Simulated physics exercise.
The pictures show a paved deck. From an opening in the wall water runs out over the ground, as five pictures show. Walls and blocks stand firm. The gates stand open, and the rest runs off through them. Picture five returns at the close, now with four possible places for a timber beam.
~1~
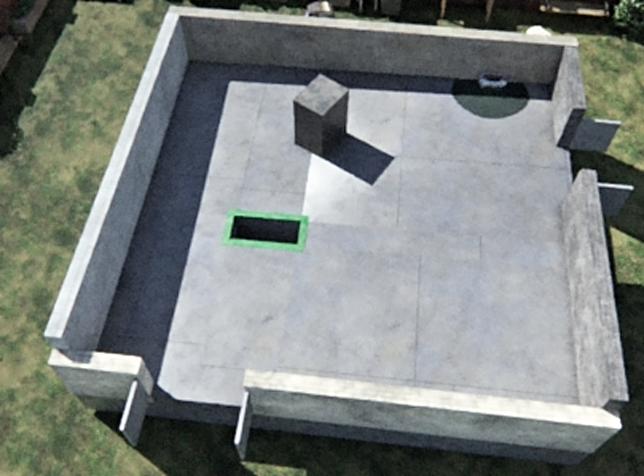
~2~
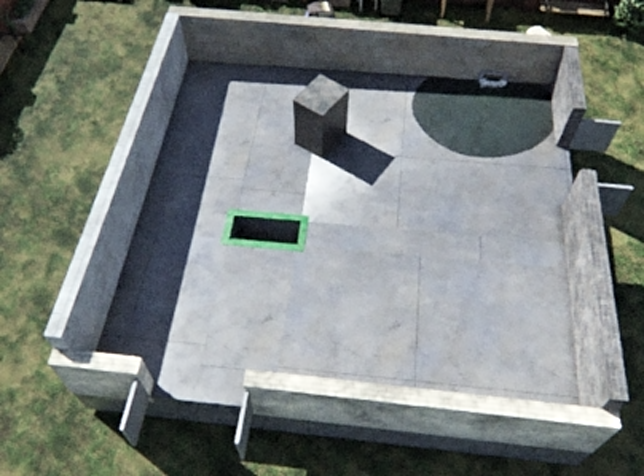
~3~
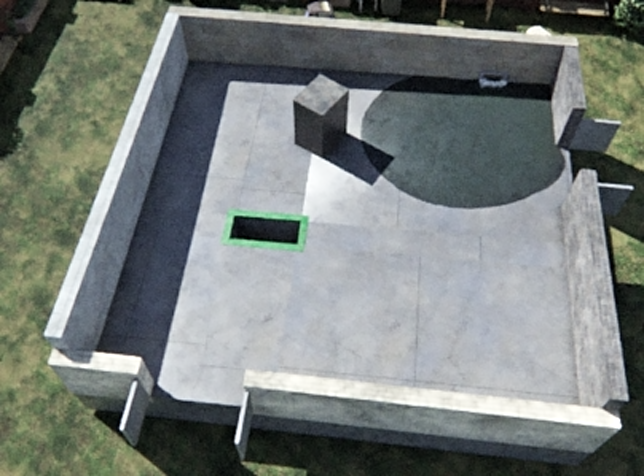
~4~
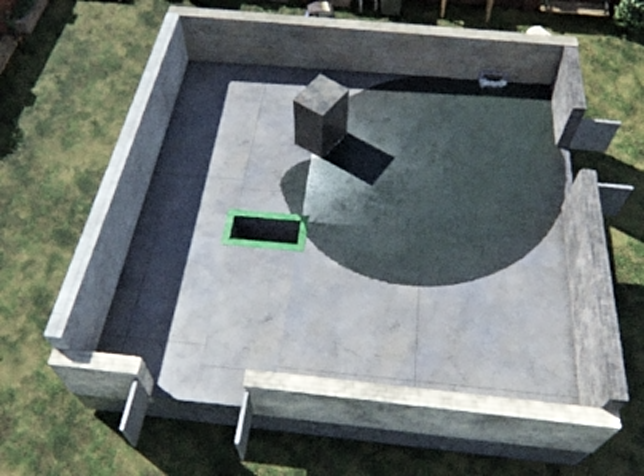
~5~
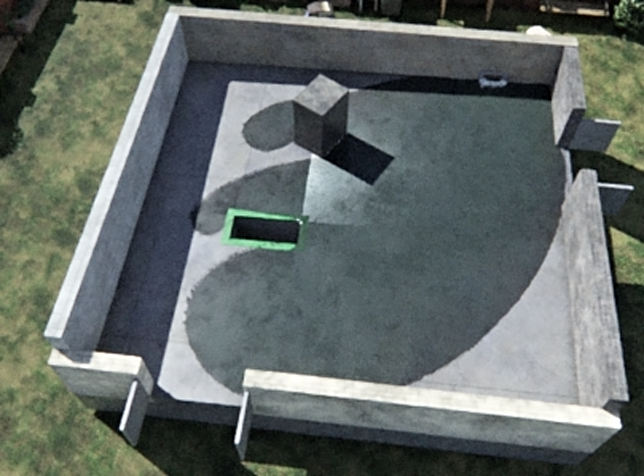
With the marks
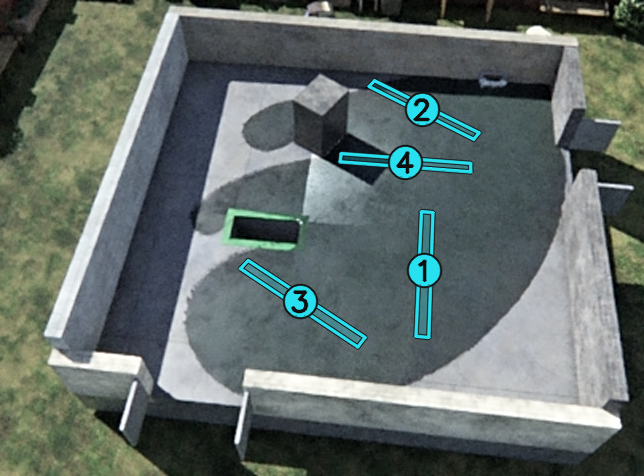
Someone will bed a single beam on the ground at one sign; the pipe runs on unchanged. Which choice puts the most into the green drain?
3.
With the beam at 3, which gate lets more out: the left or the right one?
The left one.
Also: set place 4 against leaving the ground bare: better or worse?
It is worse.
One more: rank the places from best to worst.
The order is 3, 1, 4, 2.
On the marked copy, 1 from (422, 336) to (427, 212); 2 from (371, 83) to (476, 136); 3 from (244, 264) to (361, 342); 4 from (340, 157) to (470, 167).
For place 1, about 30 % of the stream runs into the green drain, about 69 % out by the gates.
For place 2, about 3 % of the stream runs into the green drain, about 95 % out by the gates.
For place 3, about 55 % of the stream runs into the green drain, about 43 % out by the gates.
For place 4, about 17 % of the stream runs into the green drain, about 81 % out by the gates.
